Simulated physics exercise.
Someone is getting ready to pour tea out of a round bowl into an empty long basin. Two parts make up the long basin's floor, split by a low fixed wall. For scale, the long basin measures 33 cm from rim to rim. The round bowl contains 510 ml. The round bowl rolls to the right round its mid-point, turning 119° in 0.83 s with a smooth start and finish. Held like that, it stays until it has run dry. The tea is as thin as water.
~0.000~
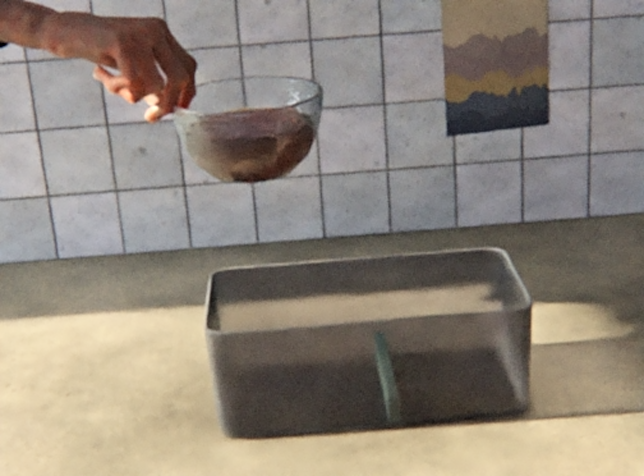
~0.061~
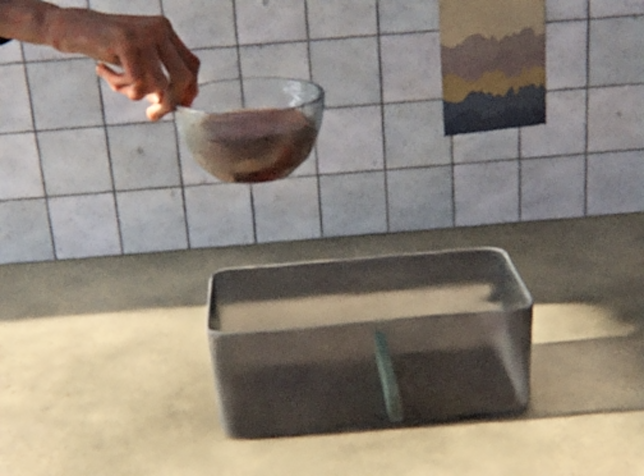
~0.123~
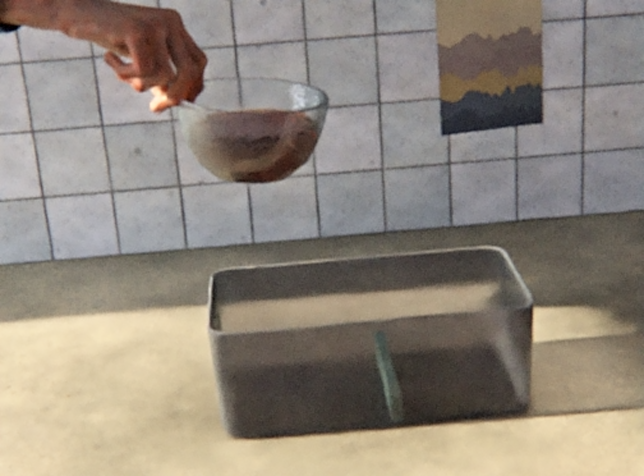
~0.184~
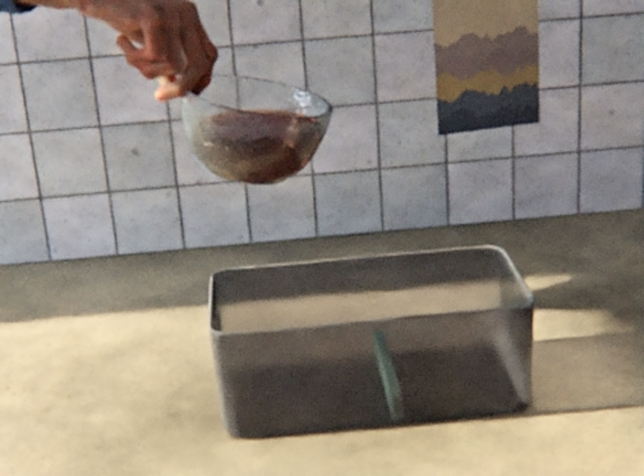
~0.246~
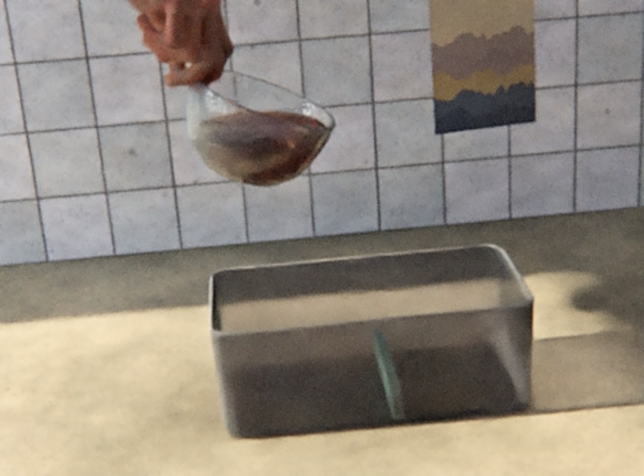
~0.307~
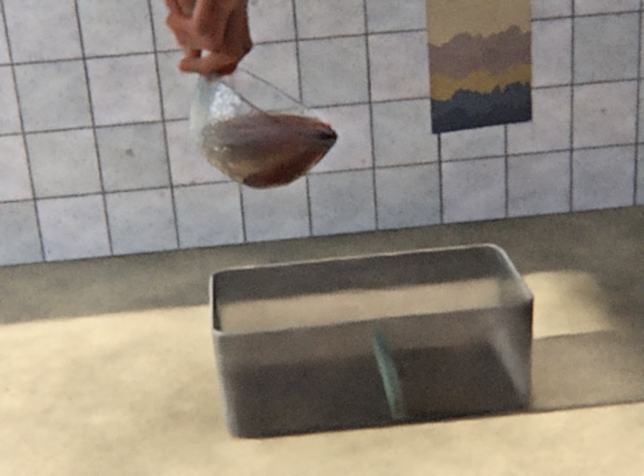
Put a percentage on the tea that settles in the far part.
Roughly 56 per cent ends up there.
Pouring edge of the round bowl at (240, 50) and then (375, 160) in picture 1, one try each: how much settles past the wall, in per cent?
Respectively 20 and 75 %.
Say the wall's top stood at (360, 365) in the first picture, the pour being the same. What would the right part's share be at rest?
That would be about 70 in a hundred, I'd say.
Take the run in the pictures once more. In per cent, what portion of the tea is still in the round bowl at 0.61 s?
I'd estimate some 16 % remains.
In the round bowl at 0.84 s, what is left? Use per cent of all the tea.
Near 0 percent, more or less.
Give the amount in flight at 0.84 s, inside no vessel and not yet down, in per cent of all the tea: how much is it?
Airborne fraction: Approx. 3 %.
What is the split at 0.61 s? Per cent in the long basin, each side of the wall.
Roughly 4 sits left and 32 sits right.
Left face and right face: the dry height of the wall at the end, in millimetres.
The left comes to roughly 20 mm and the right to roughly 14 mm.
After 0.61 s the tilt is 100° and 17 per cent is still to pour, 4 is left of the wall and 33 right of it.
After 0.84 s the tilt is 119° and 0 per cent is still to pour, 44 is left of the wall and 54 right of it.
After 1.07 s the tilt is 119° and 0 per cent is still to pour, 44 is left of the wall and 55 right of it.
After 1.33 s the tilt is 119° and 0 per cent is still to pour, 44 is left of the wall and 55 right of it.
In the end 44 per cent lies left of the wall, 56 right of it and 1 outside.
